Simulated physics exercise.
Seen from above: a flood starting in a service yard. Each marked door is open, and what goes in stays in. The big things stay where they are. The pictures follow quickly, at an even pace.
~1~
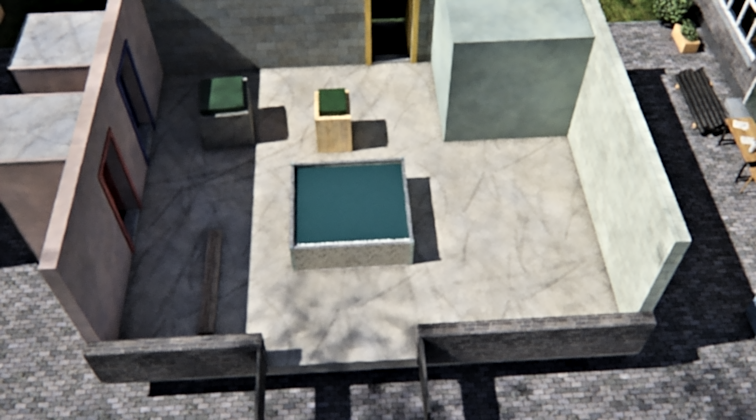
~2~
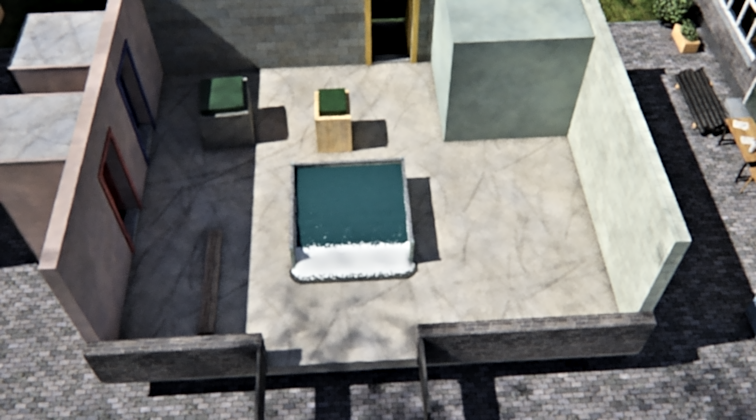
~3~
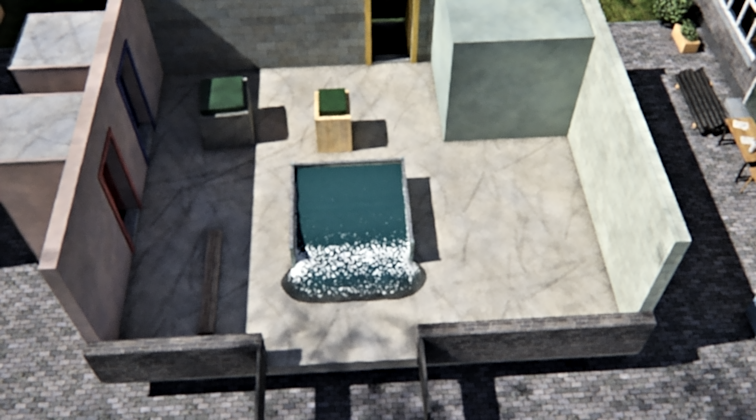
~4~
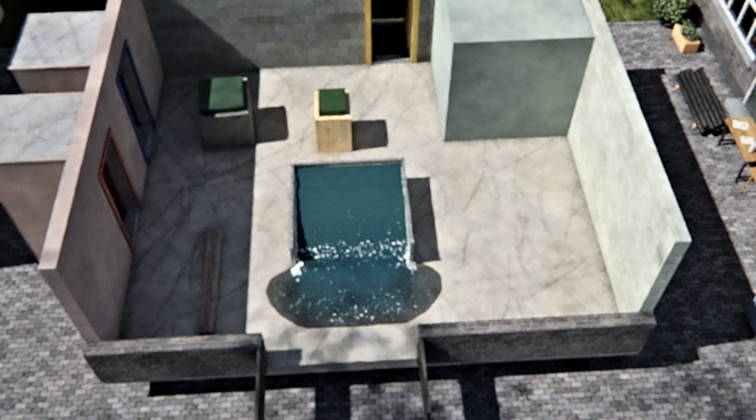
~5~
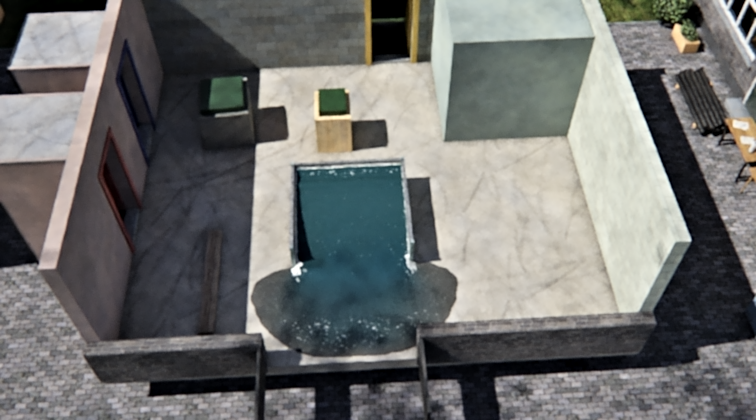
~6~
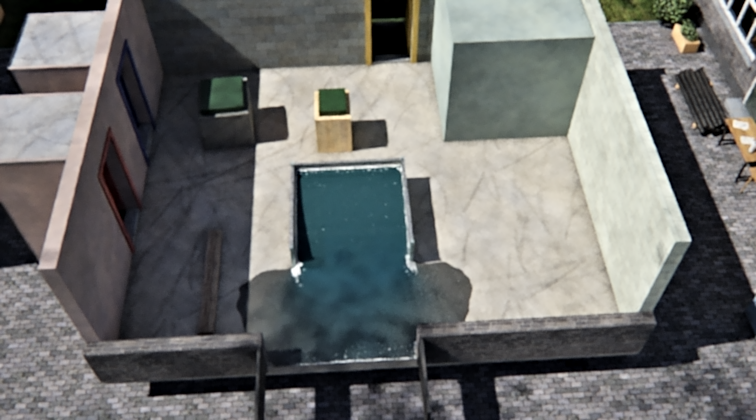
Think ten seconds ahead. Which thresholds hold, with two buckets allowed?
One by one: The blue door stays under that; the red door stays under that; the yellow door stays under that.
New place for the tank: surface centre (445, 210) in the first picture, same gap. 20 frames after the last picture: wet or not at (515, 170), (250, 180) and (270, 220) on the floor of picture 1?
One after the other: Flooded, dry, not flooded.
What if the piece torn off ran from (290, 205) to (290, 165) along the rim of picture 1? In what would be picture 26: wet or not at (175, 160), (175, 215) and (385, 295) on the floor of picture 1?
In that order: Covered, flooded, no water.
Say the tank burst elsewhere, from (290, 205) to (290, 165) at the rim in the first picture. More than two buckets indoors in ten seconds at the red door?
Then: Red floods.
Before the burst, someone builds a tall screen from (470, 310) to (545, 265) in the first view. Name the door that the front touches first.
The one in red.
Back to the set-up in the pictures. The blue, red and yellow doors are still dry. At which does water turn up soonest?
The one in red.
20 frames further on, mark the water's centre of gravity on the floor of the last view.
Close to (372, 278).
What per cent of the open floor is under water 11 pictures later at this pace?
I make it 20 per cent.
A moment on, water covers 15 % of the floor; the blue door not reached, the red door not reached, the yellow door not reached.
Next, water covers 20 % of the floor; the blue door not reached, the red door not reached, the yellow door not reached.
Then, water covers 25 % of the floor; the blue door not reached, the red door not reached, the yellow door not reached.
Later, water covers 40 % of the floor; the blue door not reached, the red door wet at the sill, nothing in, the yellow door not reached.
In the end, water covers 50 % of the floor; the blue door wet at the sill, nothing in, the red door wet at the sill, nothing in, the yellow door not reached.
